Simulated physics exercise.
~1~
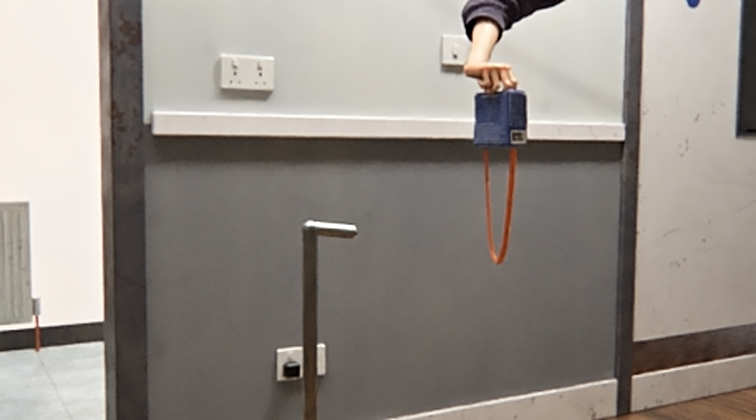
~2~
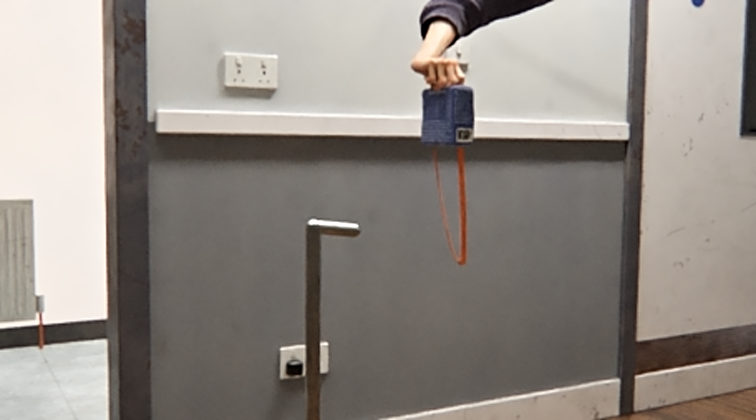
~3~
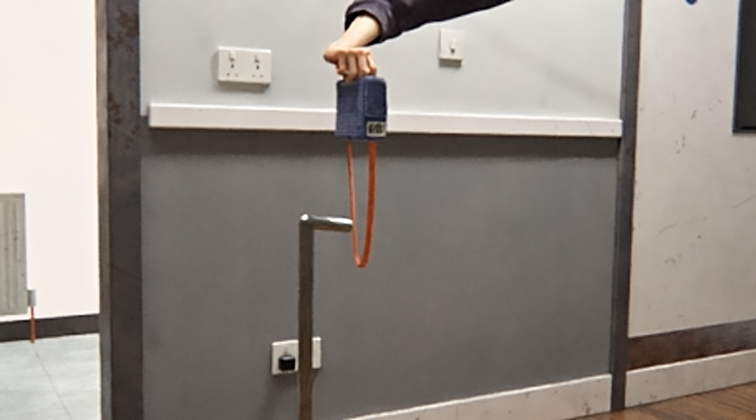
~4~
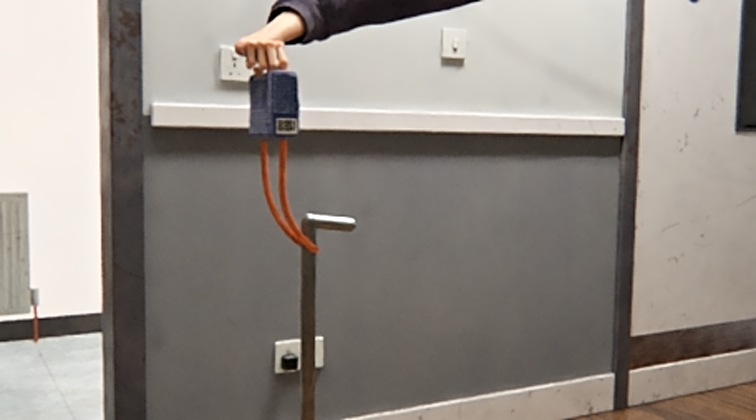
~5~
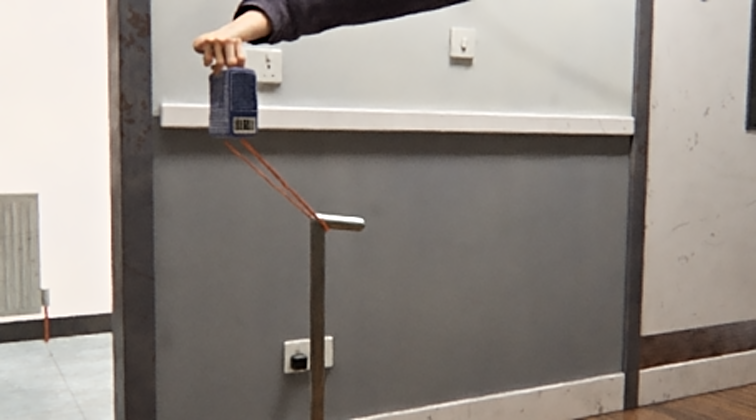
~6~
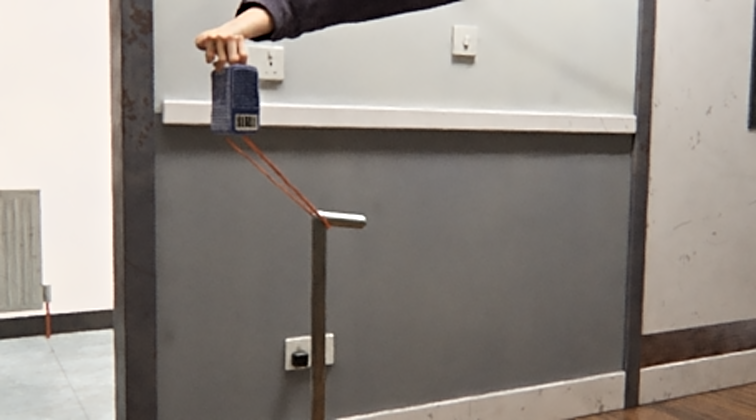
A hand carried a blue pouch with an orange loop dangling beneath it leftward over a hooked metal post, until the loop caught at the post's bend and pulled tight, and the hand stopped with the pouch held upright just past it.
